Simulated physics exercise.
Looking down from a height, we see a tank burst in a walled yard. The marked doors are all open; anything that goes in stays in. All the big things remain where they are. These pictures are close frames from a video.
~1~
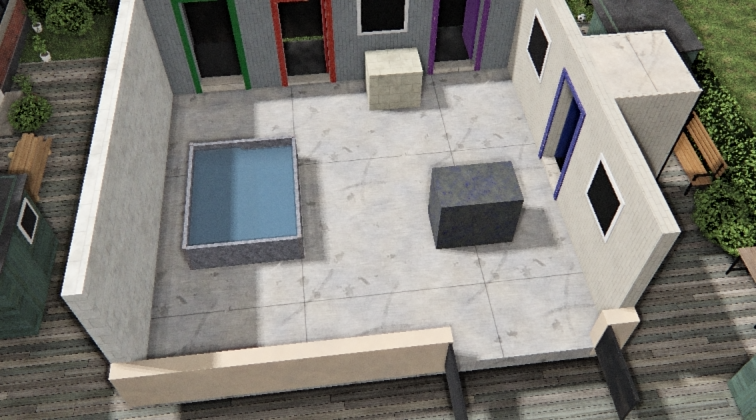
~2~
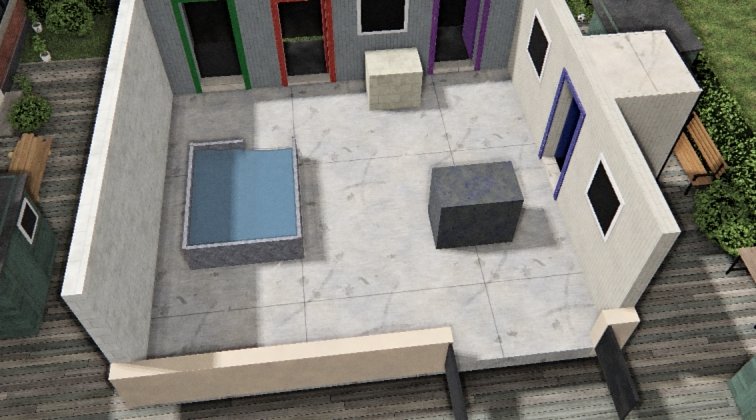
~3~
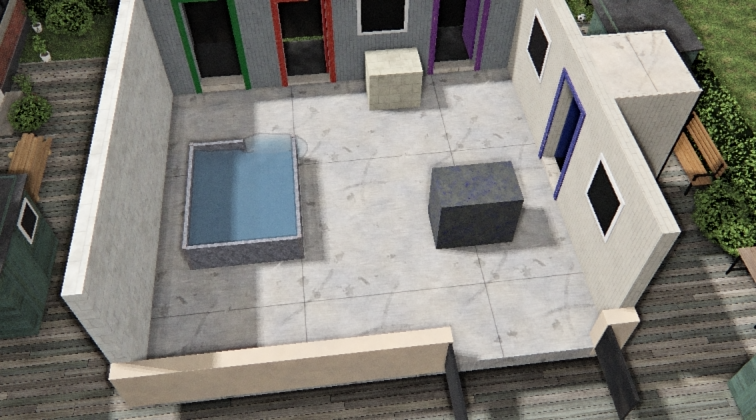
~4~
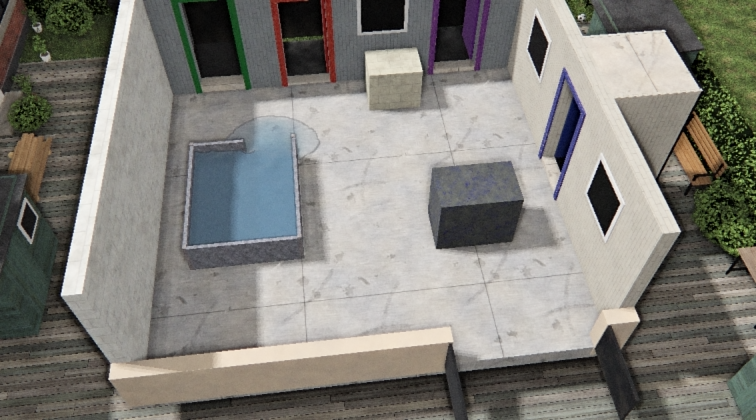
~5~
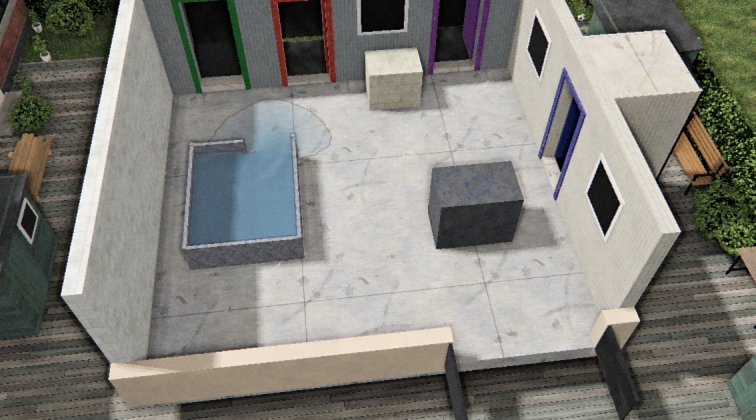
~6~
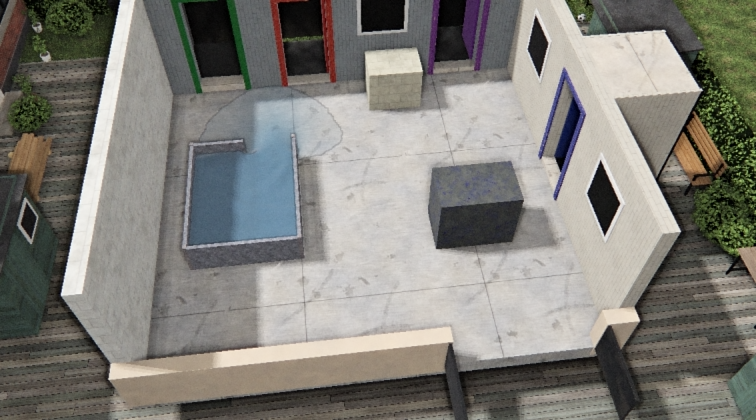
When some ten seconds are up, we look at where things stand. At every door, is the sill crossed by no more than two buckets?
The purple door: Yes, it stays at two or less. The red door: No, more than that crosses. The green door: Yes, it stays at two or less. The blue door: Yes, it stays at two or less.
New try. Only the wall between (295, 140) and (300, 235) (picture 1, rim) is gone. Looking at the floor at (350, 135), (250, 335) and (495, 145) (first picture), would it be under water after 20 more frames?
In turn: Inundated, then untouched, then inundated.
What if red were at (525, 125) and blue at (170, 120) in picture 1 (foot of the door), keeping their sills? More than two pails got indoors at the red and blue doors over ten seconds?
I reckon the red door is safe, and the blue door breaks the limit.
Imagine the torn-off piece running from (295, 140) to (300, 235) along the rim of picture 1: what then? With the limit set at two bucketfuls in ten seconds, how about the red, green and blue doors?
Well, the red one stays within bounds, while the green one stays within bounds and the blue one breaks the limit.
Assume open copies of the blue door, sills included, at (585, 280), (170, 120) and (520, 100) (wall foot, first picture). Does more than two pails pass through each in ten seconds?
Log: Door one misses the mark; door two beats the mark; door three misses the mark.
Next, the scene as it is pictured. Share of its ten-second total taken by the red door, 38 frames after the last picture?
Estimated share: About 80 %.
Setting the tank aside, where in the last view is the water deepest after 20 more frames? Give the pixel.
My estimate is about (174, 97).
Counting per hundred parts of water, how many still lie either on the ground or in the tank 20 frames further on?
Close to 92 in a hundred.
A moment on, water covers 15 % of the floor; the purple door not reached, the red door under two buckets in, the green door wet at the sill, nothing in, the blue door not reached.
Next, water covers 15 % of the floor; the purple door not reached, the red door far over two buckets in, the green door wet at the sill, nothing in, the blue door not reached.
Then, water covers 25 % of the floor; the purple door wet at the sill, nothing in, the red door far over two buckets in, the green door under two buckets in, the blue door not reached.
Later, water covers 50 % of the floor; the purple door wet at the sill, nothing in, the red door far over two buckets in, the green door under two buckets in, the blue door wet at the sill, nothing in.
In the end, water covers 80 % of the floor; the purple door wet at the sill, nothing in, the red door far over two buckets in, the green door under two buckets in, the blue door wet at the sill, nothing in.
